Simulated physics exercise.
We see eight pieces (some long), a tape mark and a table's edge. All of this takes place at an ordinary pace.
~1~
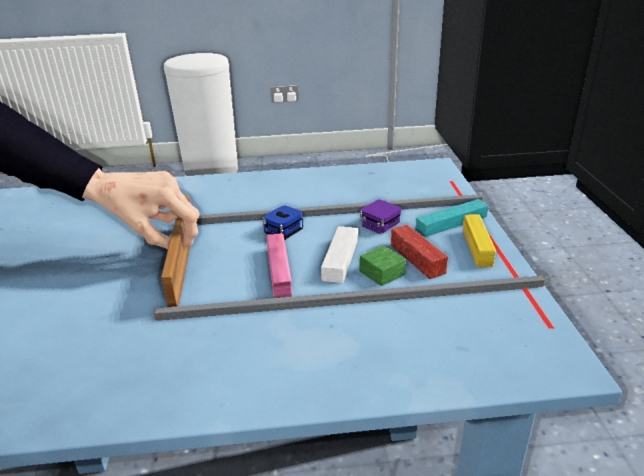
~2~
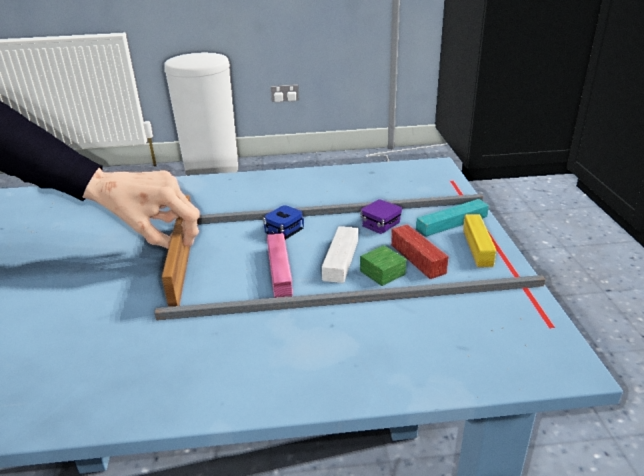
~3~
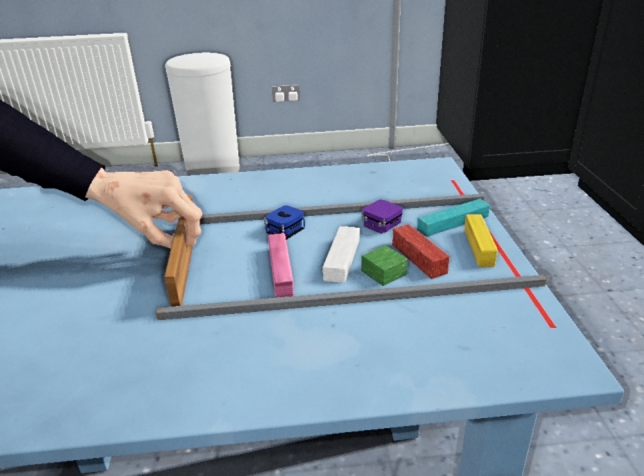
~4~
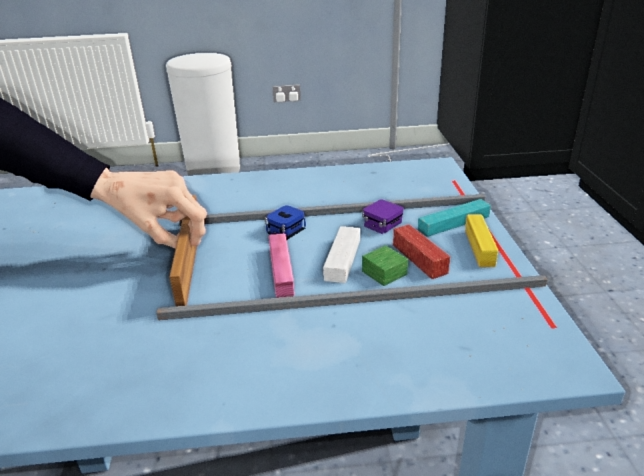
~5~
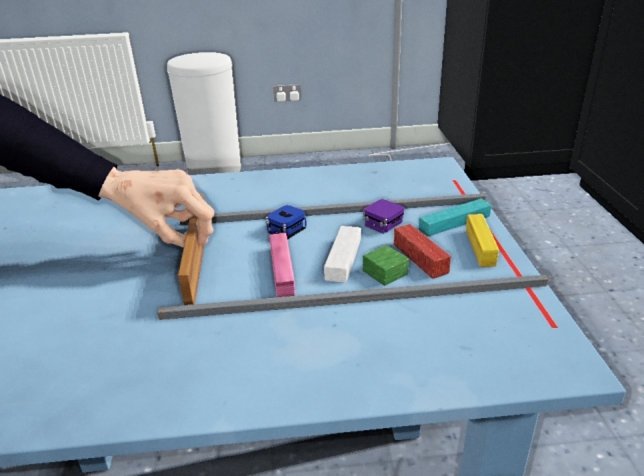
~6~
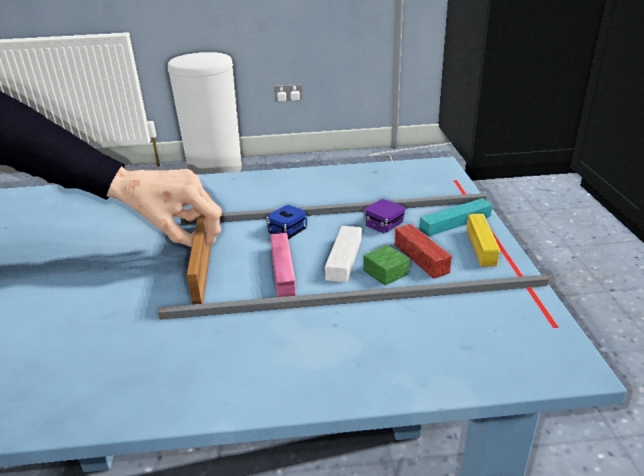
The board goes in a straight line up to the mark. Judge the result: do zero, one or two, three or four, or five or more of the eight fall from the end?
Five or more of them fall from the end.
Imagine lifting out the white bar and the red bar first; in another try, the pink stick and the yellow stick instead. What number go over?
Tally of falls: 4 for the first try, 4 for the second.
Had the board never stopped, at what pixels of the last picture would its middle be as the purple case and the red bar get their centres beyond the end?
The middle is at (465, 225) when it's the purple case, and at (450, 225) when it's the red bar.
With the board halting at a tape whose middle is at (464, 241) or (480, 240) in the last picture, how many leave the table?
Tallies in order: 3 and 5.
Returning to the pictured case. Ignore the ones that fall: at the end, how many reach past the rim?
Expected count: 1.
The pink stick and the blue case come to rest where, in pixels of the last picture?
Middles: Around (513, 245) and around (489, 202).
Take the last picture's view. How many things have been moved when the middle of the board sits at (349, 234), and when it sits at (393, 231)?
At the first spot the count is 6, and at the second it is 8.
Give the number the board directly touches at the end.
2 in contact.
Soon after, none off yet; yellow stick at rest near (482, 239); turquoise bar at rest near (456, 217); red bar at rest near (422, 250).
Then, none off yet; yellow stick at rest near (484, 239); turquoise bar at rest near (456, 217); red bar moved a little near (446, 244).
Further on, none off yet; yellow stick tipped well over near (535, 244); turquoise bar tipped well over near (512, 216); red bar moved about its own width near (521, 239).
At rest, the number that fall off is five or more; fallen, white bar, green block, purple case, red bar, turquoise bar and yellow stick.
